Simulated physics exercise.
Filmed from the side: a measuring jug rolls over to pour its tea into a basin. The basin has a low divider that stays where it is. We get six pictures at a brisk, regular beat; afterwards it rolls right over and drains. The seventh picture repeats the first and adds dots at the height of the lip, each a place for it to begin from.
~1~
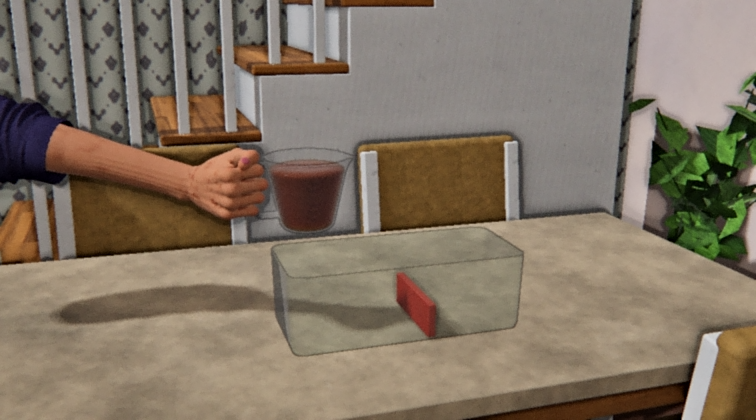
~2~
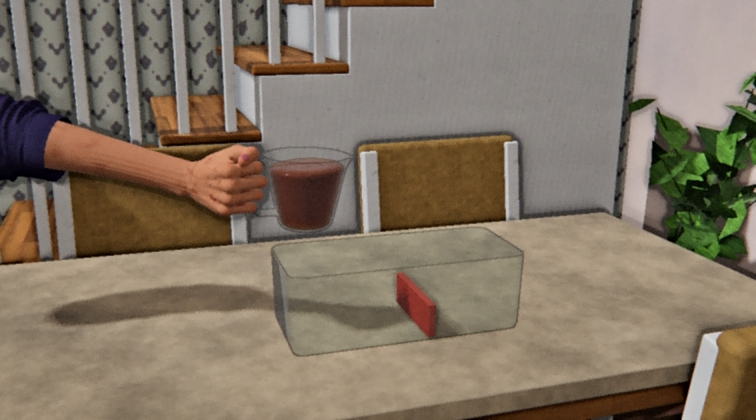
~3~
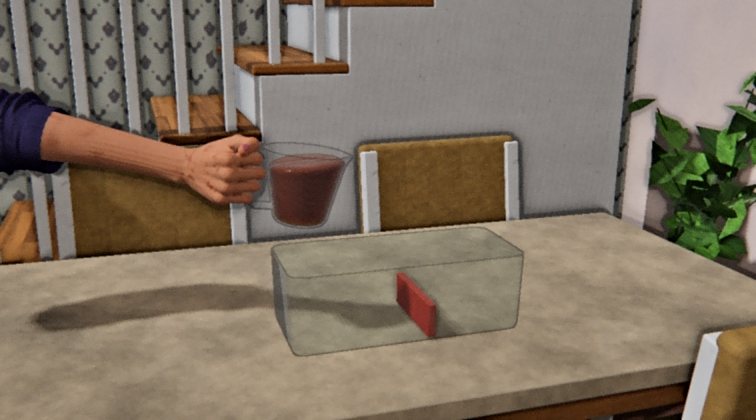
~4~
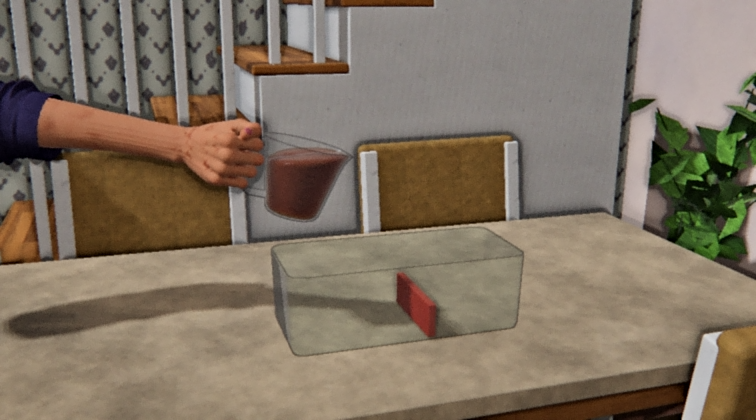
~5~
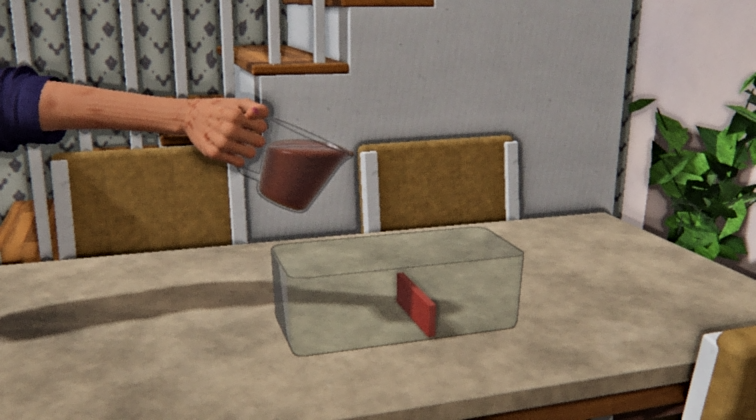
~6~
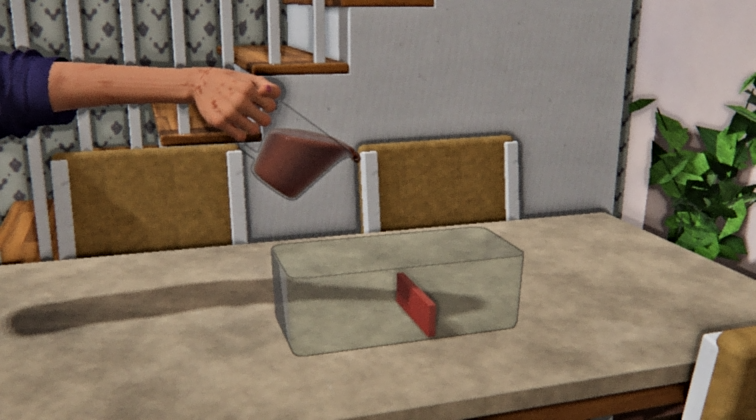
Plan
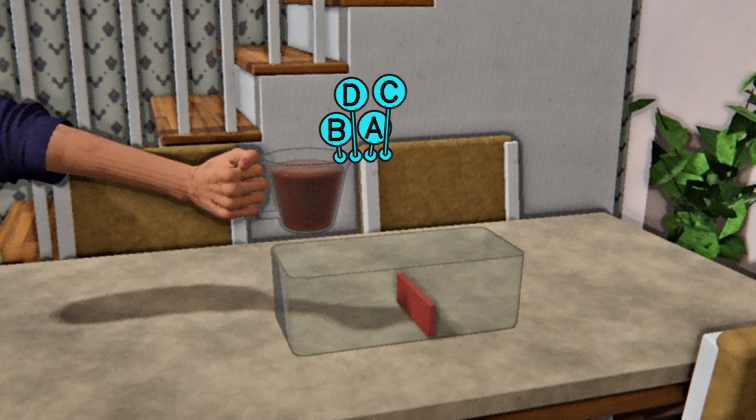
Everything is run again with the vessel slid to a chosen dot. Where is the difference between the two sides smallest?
It is B.
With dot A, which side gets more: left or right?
The right side.
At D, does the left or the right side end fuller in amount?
The right side.
On the marked copy, A at (370, 155); B at (340, 156); C at (385, 154); D at (355, 155).
If A is chosen, about 14 % ends left of the wall and 79 % right of it; 7 % is lost outside.
If B is chosen, about 50 % ends left of the wall and 47 % right of it; 3 % is lost outside.
If C is chosen, about 14 % ends left of the wall and 75 % right of it; 11 % is lost outside.
If D is chosen, about 18 % ends left of the wall and 75 % right of it; 8 % is lost outside.
